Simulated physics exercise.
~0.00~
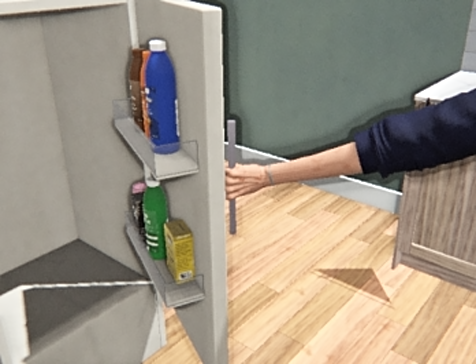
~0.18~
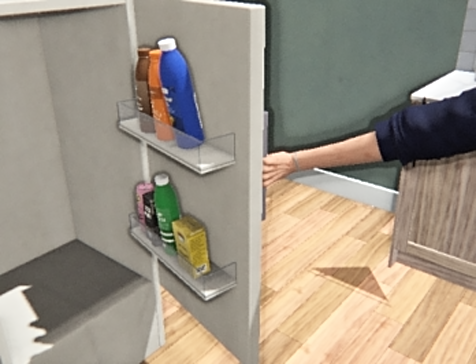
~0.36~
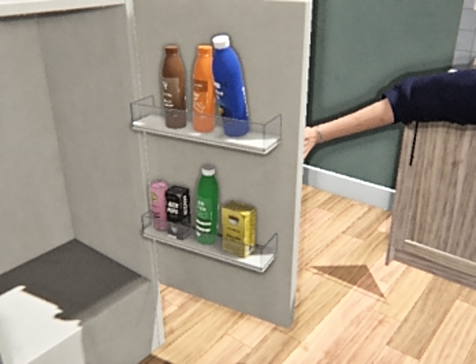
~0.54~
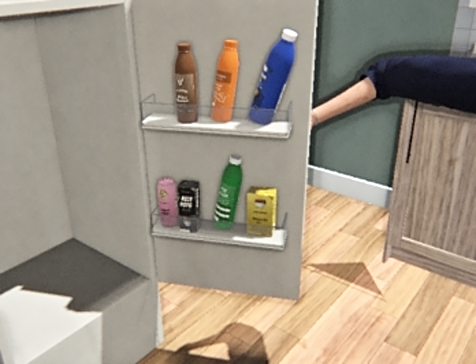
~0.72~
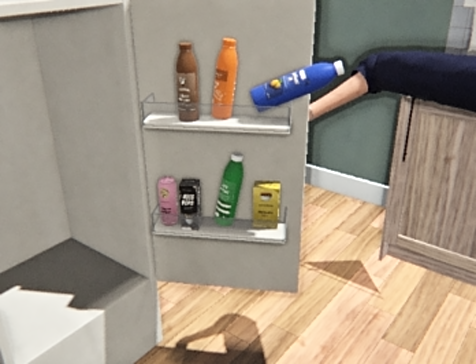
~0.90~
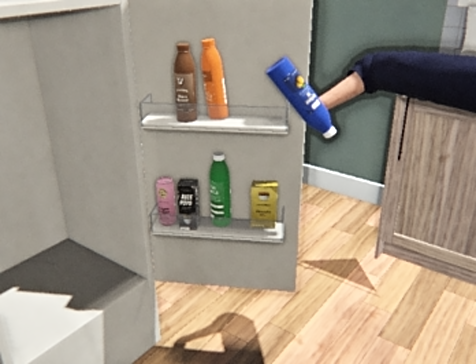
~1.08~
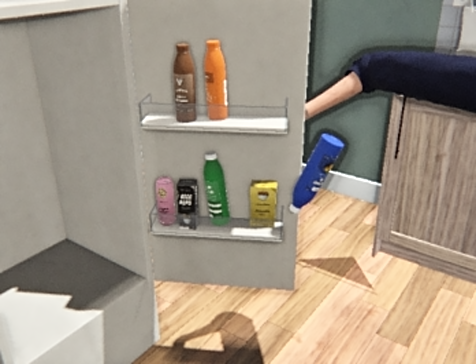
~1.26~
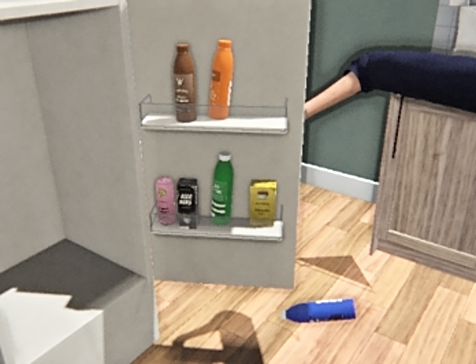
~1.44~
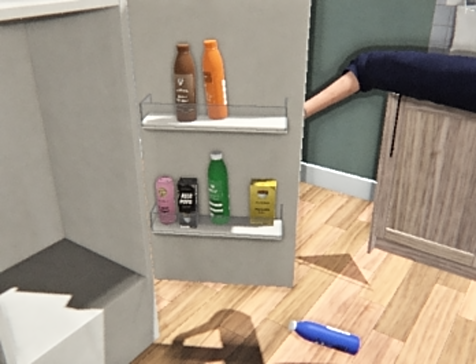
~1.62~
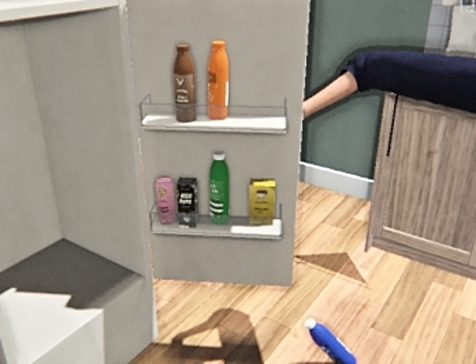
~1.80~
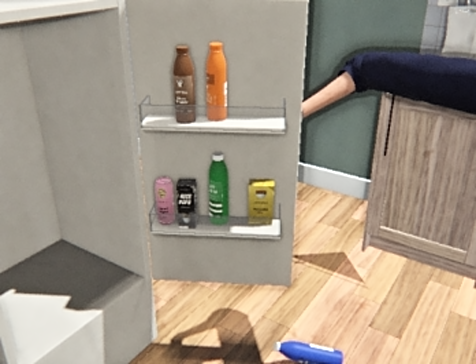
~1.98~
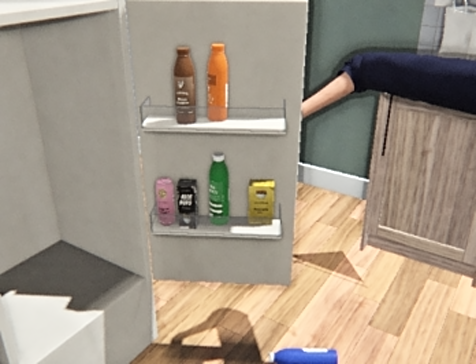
We see an arm swing open a fridge door with two racks of bottles and cartons, until the blue bottle on the upper rack tips off the far end, tumbles to the wooden floor and rolls, ending on its side while the other items remain upright on the racks.
